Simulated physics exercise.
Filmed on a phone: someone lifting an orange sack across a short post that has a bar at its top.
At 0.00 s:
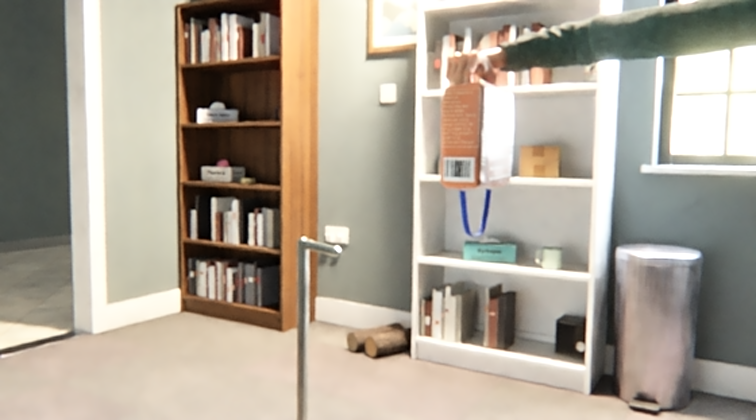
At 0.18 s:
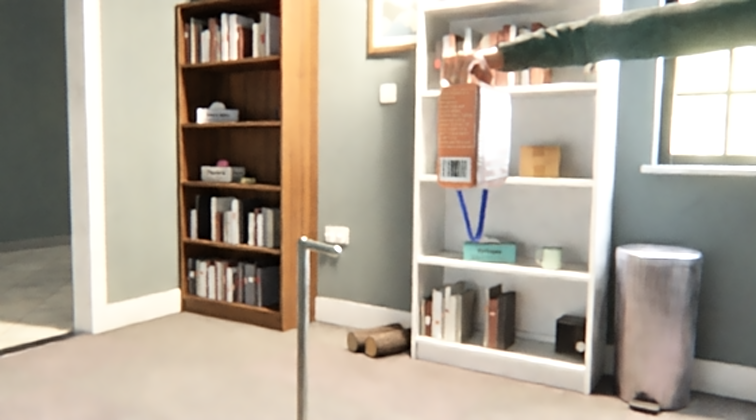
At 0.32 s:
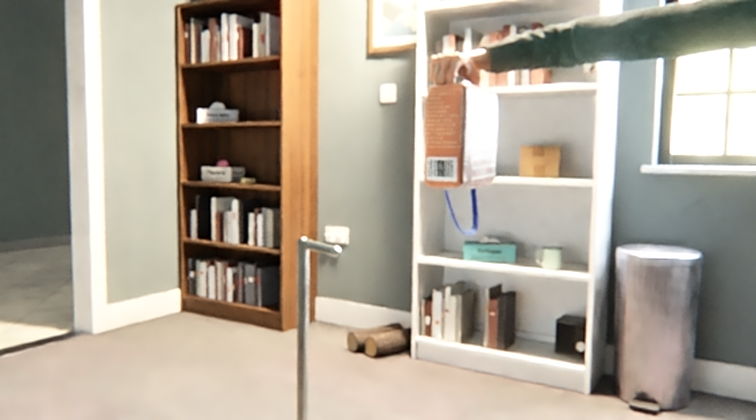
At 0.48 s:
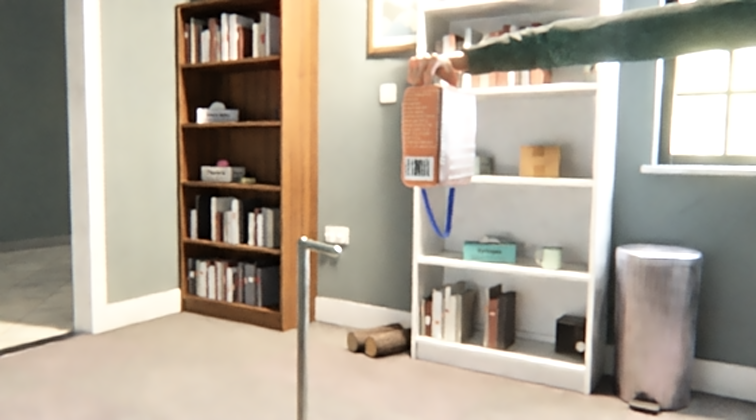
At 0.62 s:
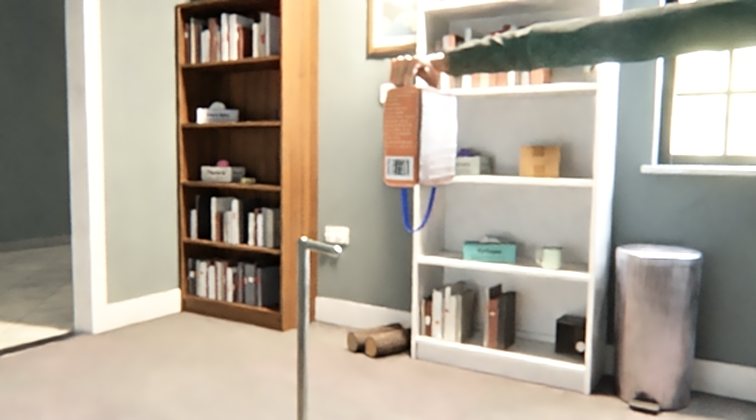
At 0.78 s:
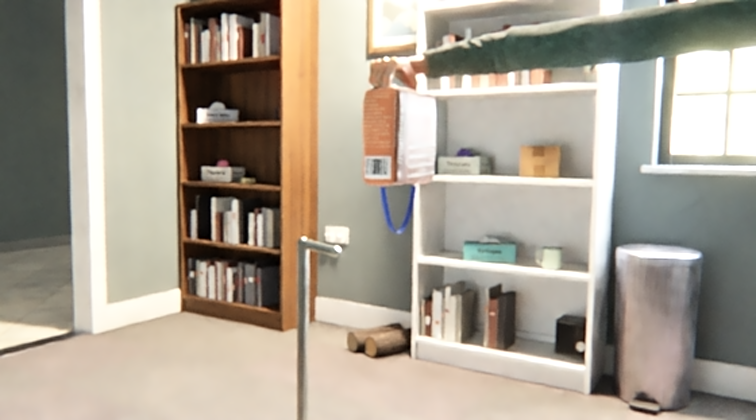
The footage shows a green-sleeved arm holding an orange sack with a blue loop dangling beneath it in front of a white bookcase, then moving it steadily left toward a short metal post topped with a bar.
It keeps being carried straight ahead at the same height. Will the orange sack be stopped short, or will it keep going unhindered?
I'm predicting a smooth pass at the post.
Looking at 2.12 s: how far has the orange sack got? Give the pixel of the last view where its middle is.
Its middle sits near pixel (253, 138) of the last view.
Around 1.38 s, sack nearing the post near (328, 138).
Around 2.12 s, sack past the post near (253, 138).
Finally, sack past the post near (211, 138). The orange sack comes away clean.
